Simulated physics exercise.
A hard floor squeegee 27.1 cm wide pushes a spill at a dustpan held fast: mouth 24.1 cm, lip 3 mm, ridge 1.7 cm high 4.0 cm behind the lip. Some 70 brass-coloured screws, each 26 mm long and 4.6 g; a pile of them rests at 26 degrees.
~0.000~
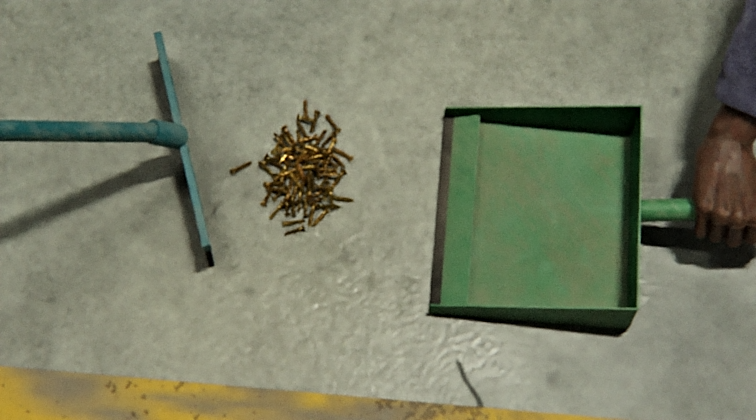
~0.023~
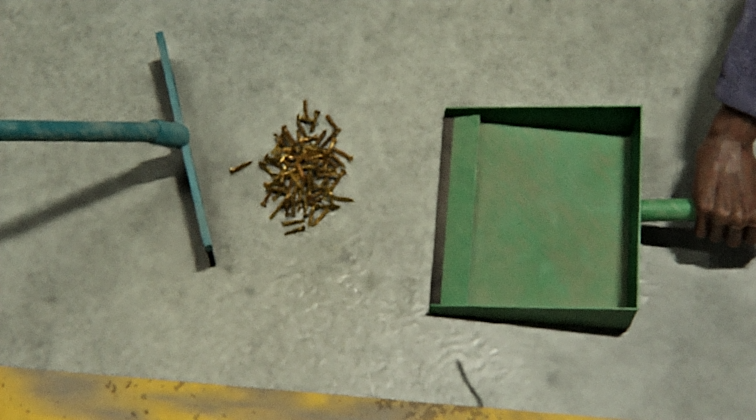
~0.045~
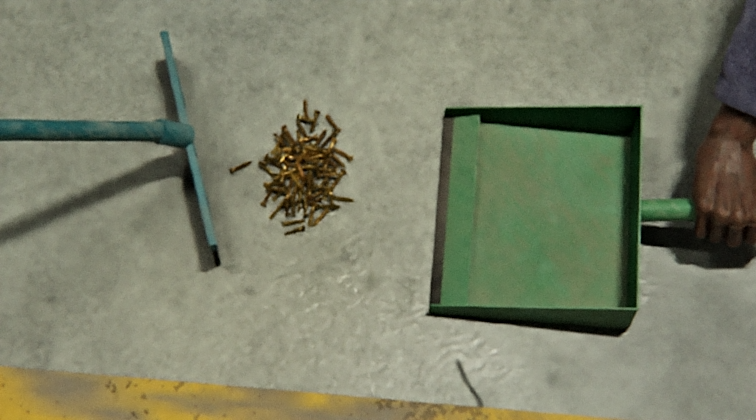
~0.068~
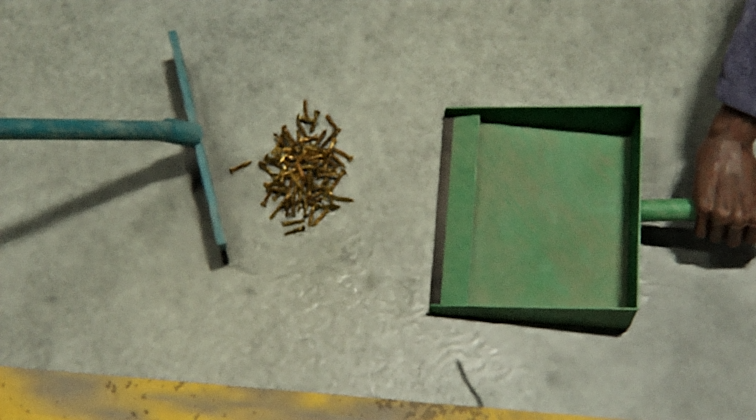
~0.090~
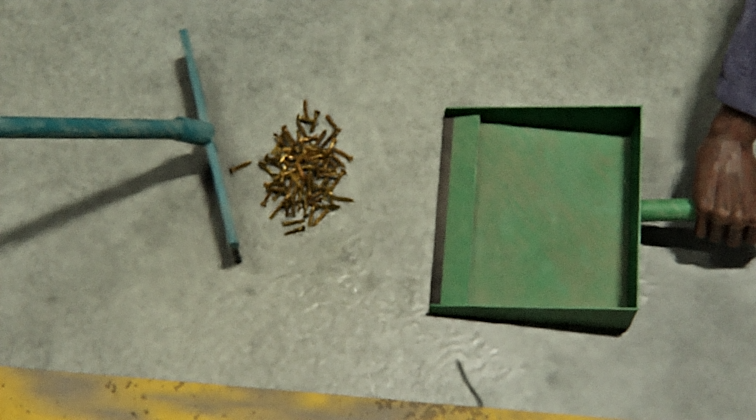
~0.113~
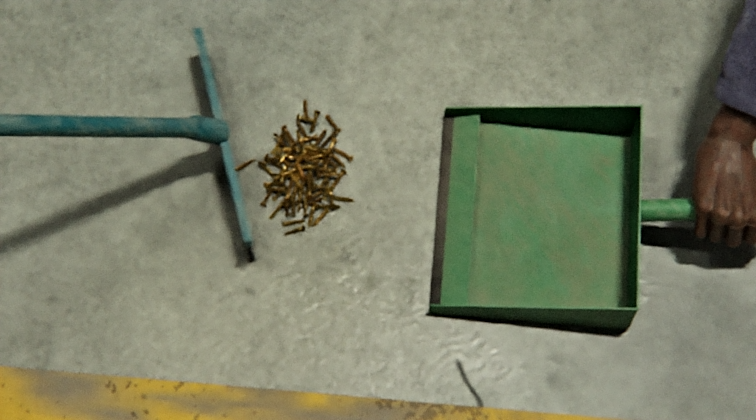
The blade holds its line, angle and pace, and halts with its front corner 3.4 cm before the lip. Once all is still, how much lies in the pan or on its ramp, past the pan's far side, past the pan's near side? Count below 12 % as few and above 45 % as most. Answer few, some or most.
Pan few, far side some, near side few.
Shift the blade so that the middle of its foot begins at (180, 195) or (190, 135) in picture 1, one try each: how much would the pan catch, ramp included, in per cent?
Some 0 and 10 per cent.
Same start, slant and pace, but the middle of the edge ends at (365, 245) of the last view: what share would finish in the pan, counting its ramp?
About 0 per cent.
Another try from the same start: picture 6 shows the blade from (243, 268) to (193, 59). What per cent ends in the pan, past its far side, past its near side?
Pan 0, far 0, near 0.
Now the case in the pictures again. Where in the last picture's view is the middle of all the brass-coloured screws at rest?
Around (420, 152).
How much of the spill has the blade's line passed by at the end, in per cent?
About 0 per cent.
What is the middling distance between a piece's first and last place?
Some 14 cm.
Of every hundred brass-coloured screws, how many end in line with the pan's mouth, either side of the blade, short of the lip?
Some 75 per cent.
After 0.24 s, middle of the blade 16 cm from the lip; 0 % over the lip, far side 0 %, near side 0 %.
After 0.33 s, middle of the blade 10 cm from the lip; 0 % over the lip, far side 10 %, near side 0 %.
Then, at 0.55 s, middle of the blade 8 cm from the lip; 5 % over the lip, far side 20 %, near side 0 %.
By 1.6 s all is still; pan 5 %, far side 20 %, near side 0 %, in front of the lip or behind the blade 75 %.
